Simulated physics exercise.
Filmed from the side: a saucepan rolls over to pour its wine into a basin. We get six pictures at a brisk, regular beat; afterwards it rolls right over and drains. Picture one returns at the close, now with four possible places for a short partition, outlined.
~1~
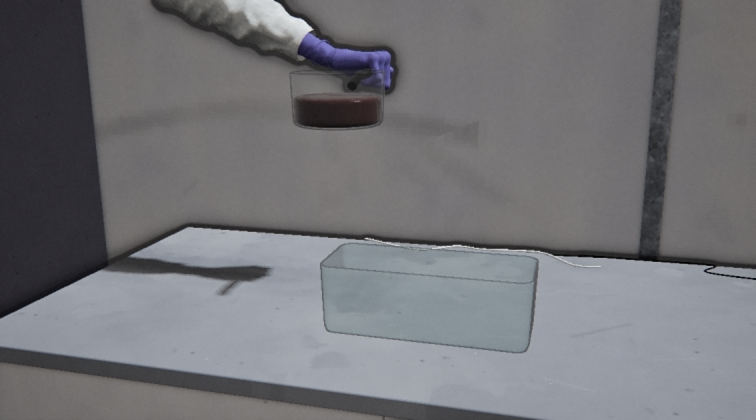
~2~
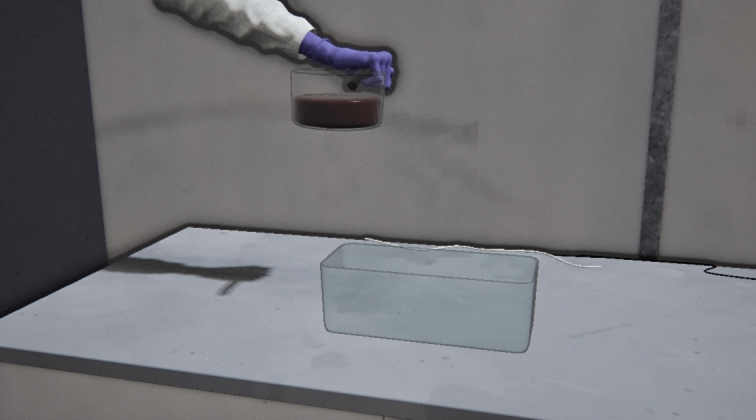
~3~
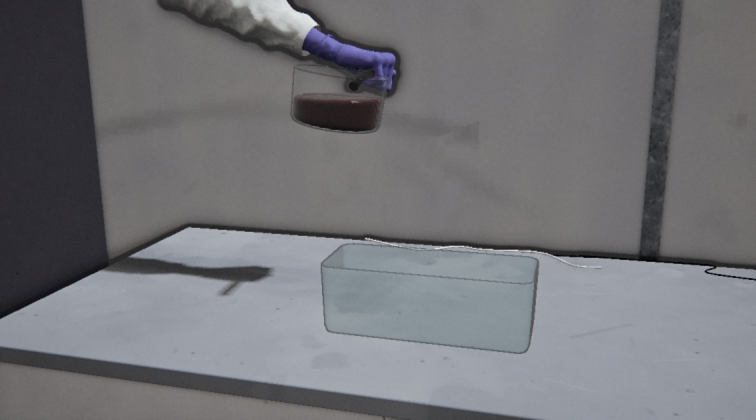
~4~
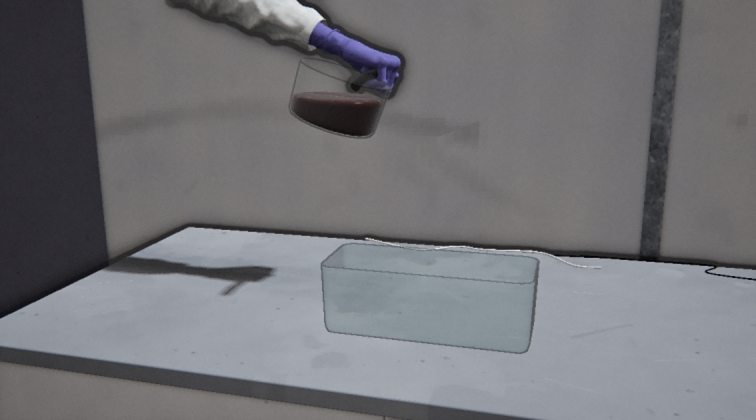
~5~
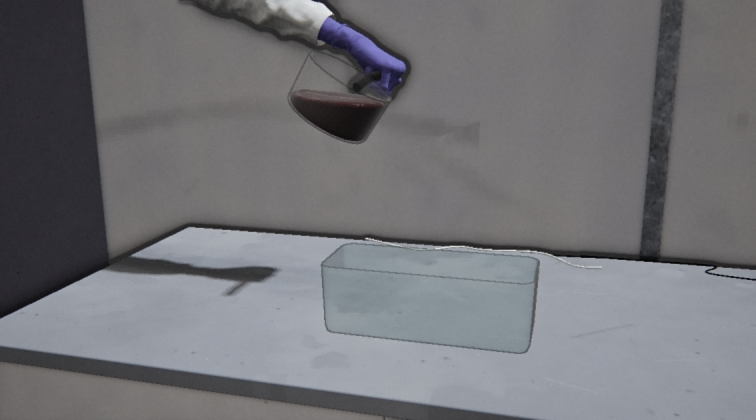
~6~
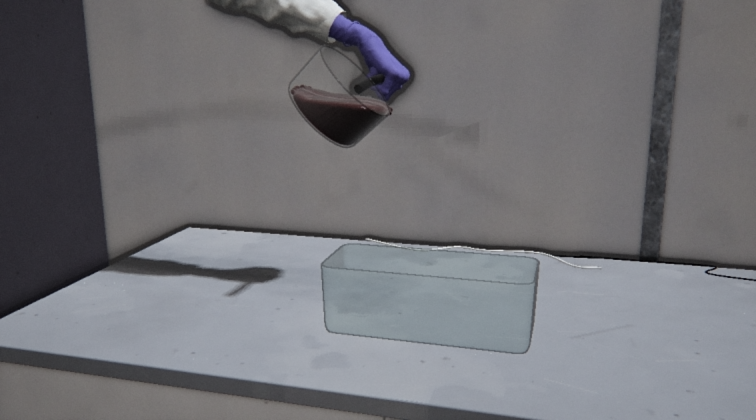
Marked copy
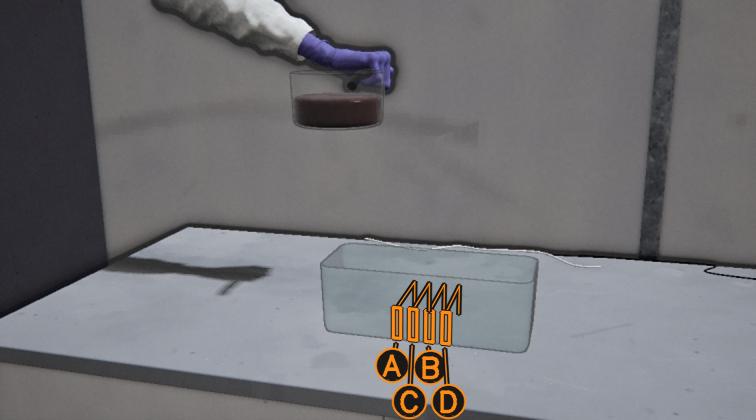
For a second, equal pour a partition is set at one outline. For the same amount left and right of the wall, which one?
Go for C.
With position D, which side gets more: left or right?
The left one.
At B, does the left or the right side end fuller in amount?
The left one.
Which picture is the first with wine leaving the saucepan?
Picture 6.
In orange, A at (396, 343); B at (428, 347); C at (412, 345); D at (444, 349).
If A is chosen, about 9 % ends left of the wall and 86 % right of it; 4 % is lost outside.
If B is chosen, about 80 % ends left of the wall and 15 % right of it; 5 % is lost outside.
If C is chosen, about 47 % ends left of the wall and 51 % right of it.
If D is chosen, about 89 % ends left of the wall and 4 % right of it; 7 % is lost outside.
